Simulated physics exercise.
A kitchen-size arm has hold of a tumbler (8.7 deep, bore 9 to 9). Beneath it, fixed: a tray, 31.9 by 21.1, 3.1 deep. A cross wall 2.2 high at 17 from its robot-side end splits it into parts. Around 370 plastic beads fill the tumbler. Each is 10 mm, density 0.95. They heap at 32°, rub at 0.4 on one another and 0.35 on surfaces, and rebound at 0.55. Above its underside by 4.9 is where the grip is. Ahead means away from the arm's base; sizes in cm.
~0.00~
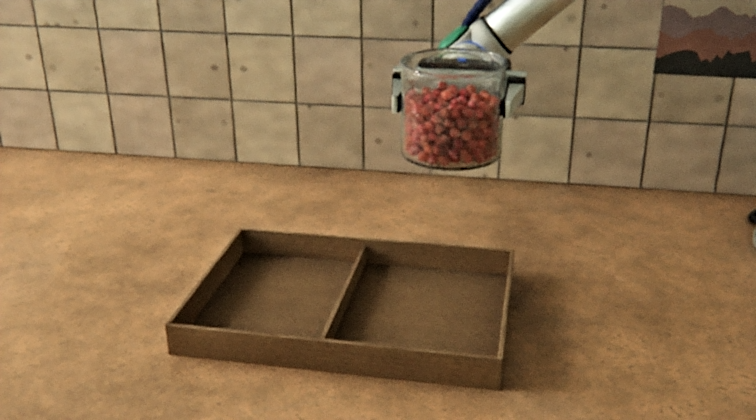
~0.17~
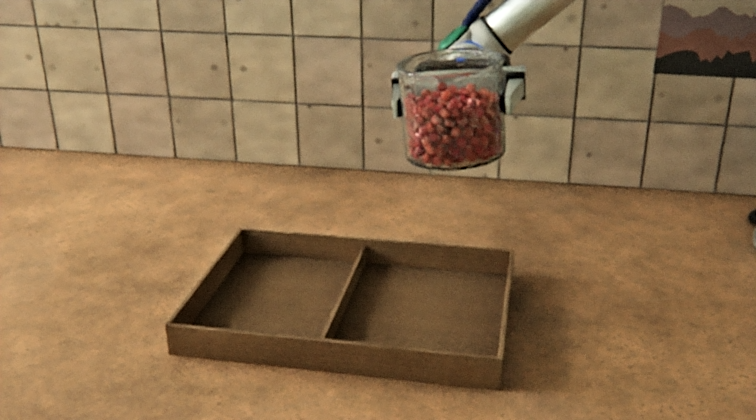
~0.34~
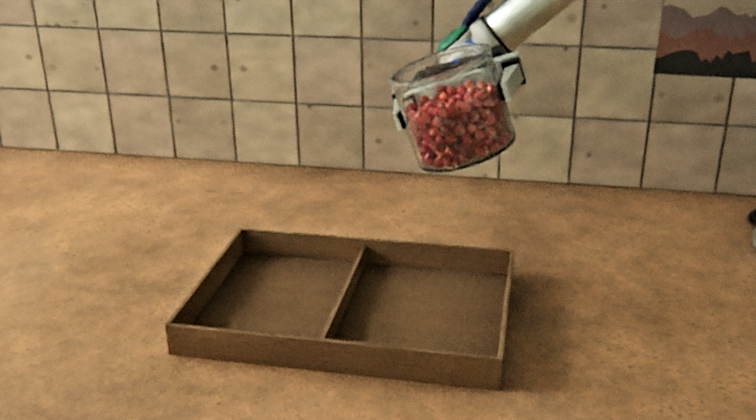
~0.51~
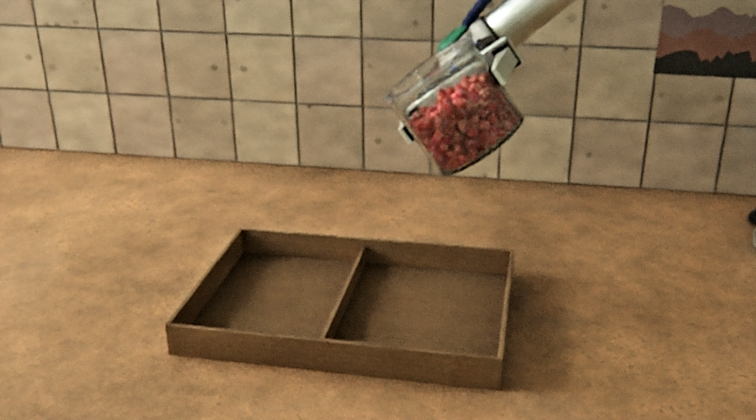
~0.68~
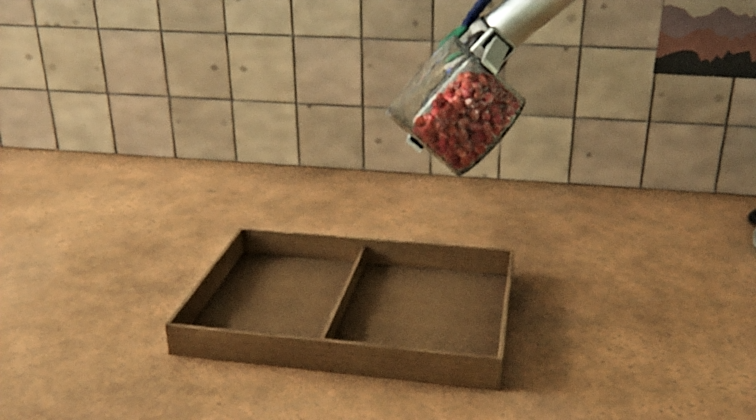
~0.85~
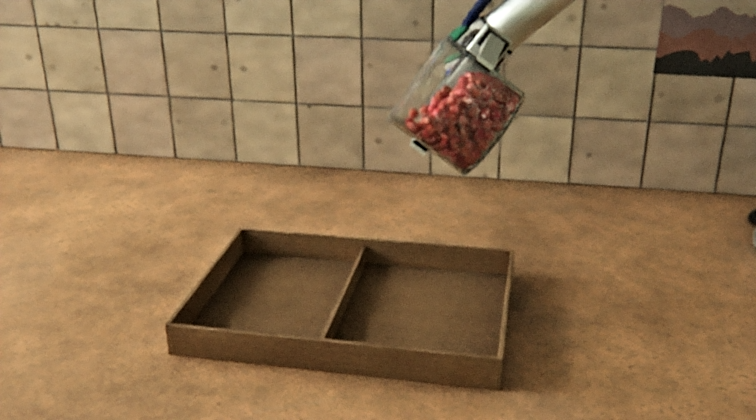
The clip opens on a robot arm holding a clear tumbler of red plastic beads upright above a counter, with an empty, divided brown tray below. The arm steadily tilts the tumbler so its mouth leans left, and the beads shift toward the lowered side while remaining inside.
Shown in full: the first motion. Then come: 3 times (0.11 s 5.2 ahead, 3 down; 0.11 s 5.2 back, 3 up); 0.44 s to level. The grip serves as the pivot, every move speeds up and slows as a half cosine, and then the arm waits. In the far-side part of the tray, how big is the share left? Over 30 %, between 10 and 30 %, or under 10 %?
Between 10 and 30 %.
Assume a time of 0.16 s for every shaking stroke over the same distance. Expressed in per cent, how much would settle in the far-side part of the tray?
That would give around 0 per cent.
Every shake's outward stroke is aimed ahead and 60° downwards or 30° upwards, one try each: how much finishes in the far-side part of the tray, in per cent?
Near 10 and 60 percent respectively.
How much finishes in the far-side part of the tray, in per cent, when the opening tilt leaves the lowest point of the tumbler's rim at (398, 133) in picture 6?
35 percent or so.
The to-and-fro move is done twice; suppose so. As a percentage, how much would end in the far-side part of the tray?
10 %.
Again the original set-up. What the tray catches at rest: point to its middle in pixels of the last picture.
Centre estimate: About (276, 305).
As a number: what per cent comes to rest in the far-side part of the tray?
I'd guess near 15 per cent.
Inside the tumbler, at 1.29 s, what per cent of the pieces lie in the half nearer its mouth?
Near 40 %.
After 1.29 s, tilted 55° forward, highest piece 27 above the table; 313 in the tumbler, 20 in the far-side part, 4 in the robot-side part, 36 in flight or on a rim.
After 1.73 s, tilted 28° forward, highest piece 25 above the table; 279 in the tumbler, 63 in the far-side part, 16 in the robot-side part, 12 on the table or floor, 3 in flight or on a rim.
After 2.15 s, level, highest piece 26 above the table; 279 in the tumbler, 62 in the far-side part, 17 in the robot-side part, 15 on the table or floor.
After 3.20 s, level, highest piece 26 above the table; 279 in the tumbler, 62 in the far-side part, 17 in the robot-side part, 15 on the table or floor.
At rest, 279 in the tumbler, 62 in the far-side part, 17 in the robot-side part, 15 on the table or floor. That is 17 % in the far-side part of the tray.
